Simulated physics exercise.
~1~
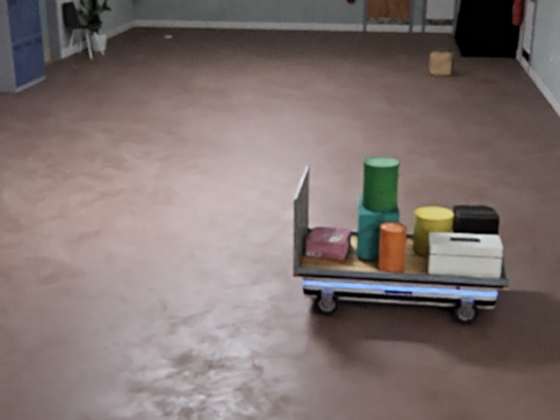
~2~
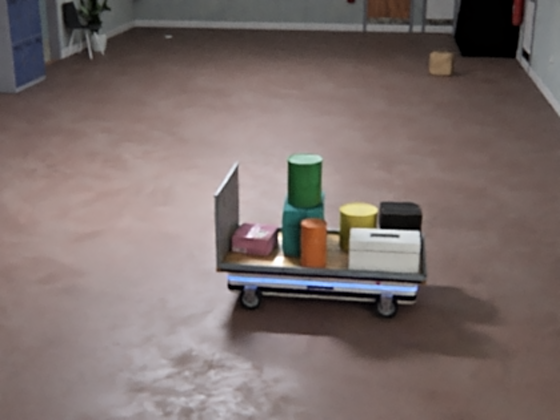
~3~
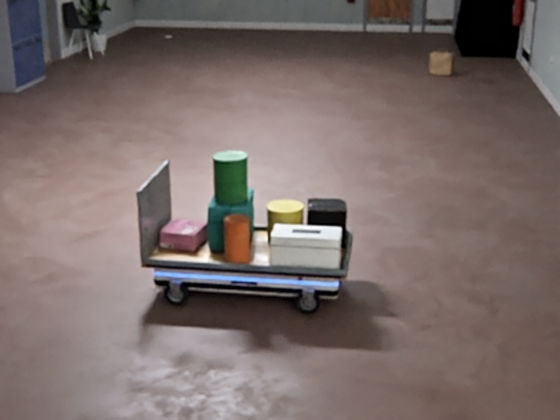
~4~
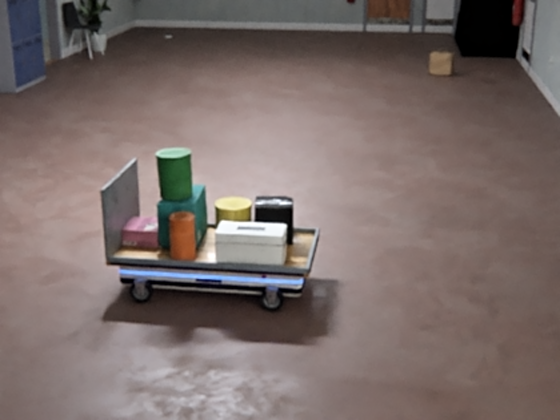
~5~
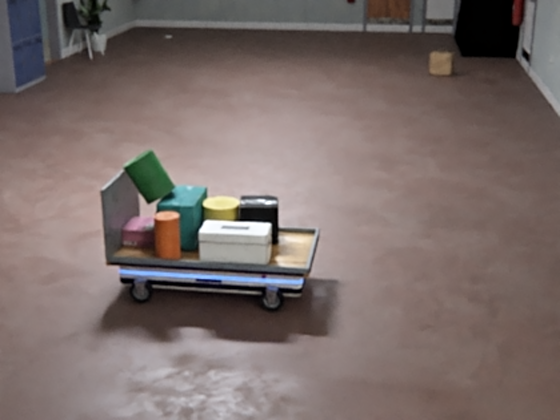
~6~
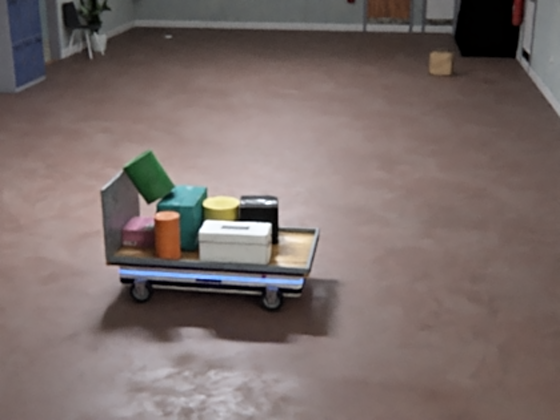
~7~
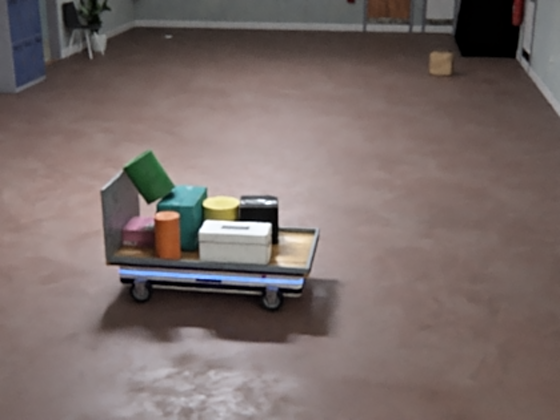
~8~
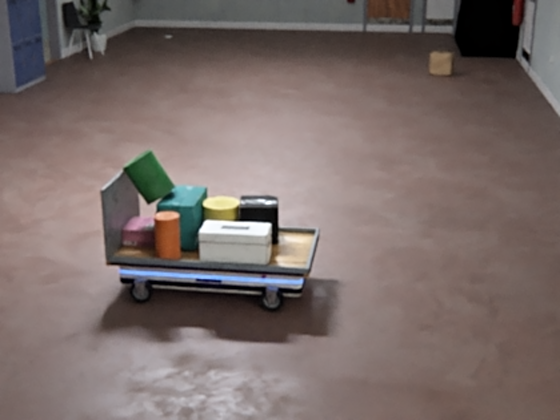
In this clip, a flat cart carrying mixed containers and boxes rolls left across a floor and stops; the load shifts left, and the green cylinder tips off the turquoise box to rest leaning against the cart's tall board, while the orange canister stays upright.
